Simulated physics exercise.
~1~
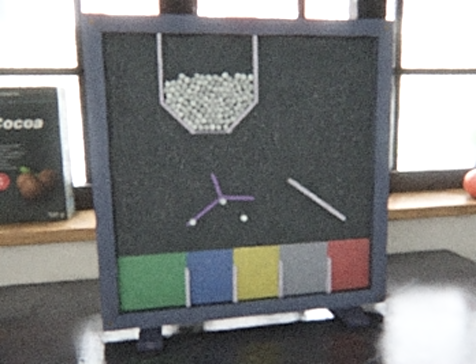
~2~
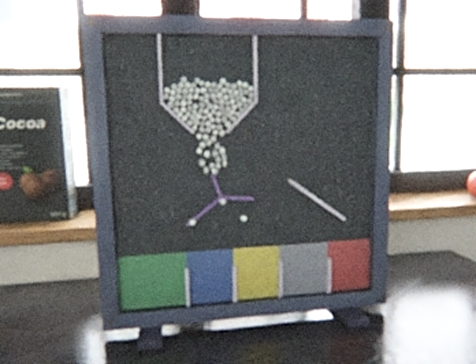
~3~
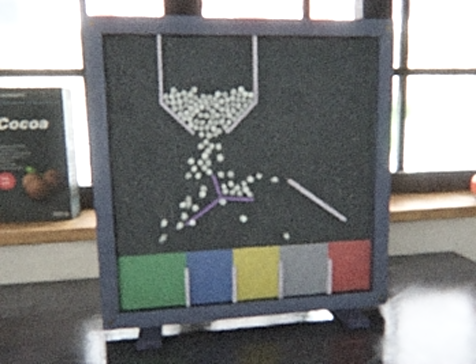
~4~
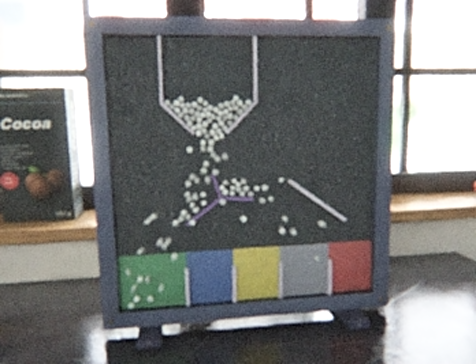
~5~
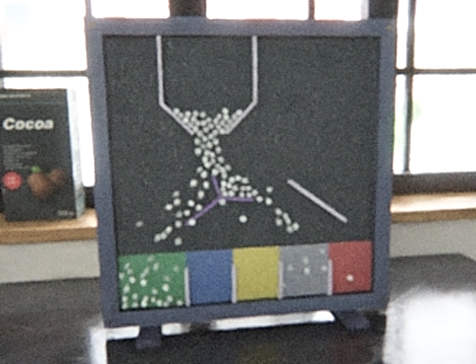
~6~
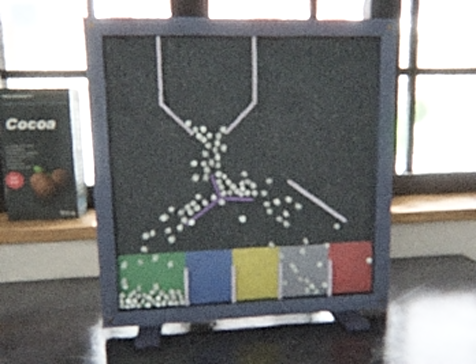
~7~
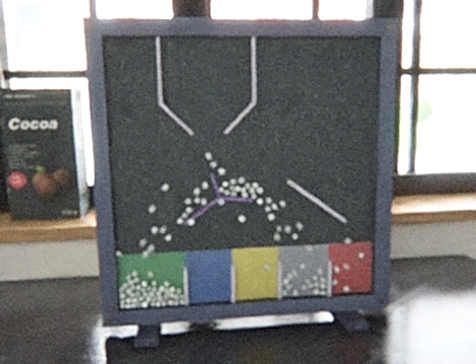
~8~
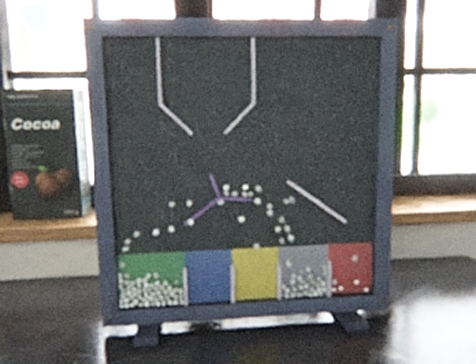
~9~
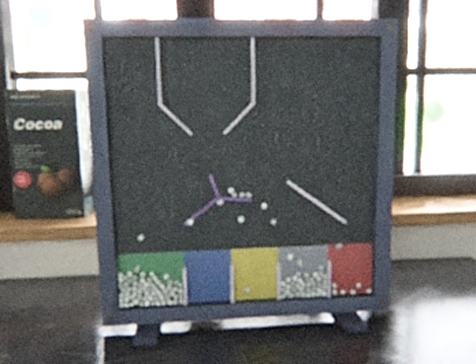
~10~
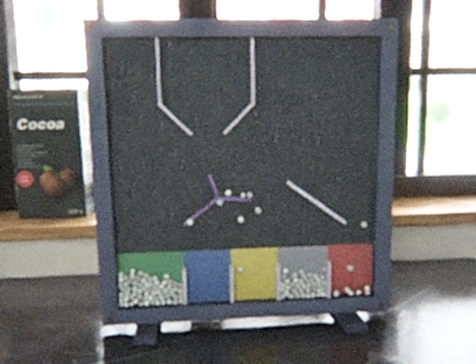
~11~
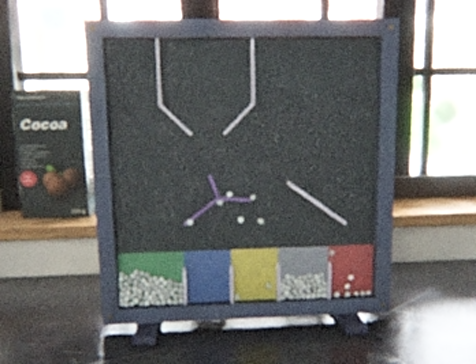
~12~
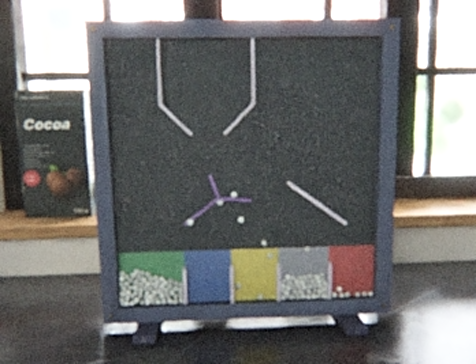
White beads pour from a hopper in an upright dark-faced case, strike a purple three-armed rocker and scatter to both sides, bouncing down into the coloured bins. Most end up in the green bin, with a smaller pile in grey, a few in red, and blue looking empty.
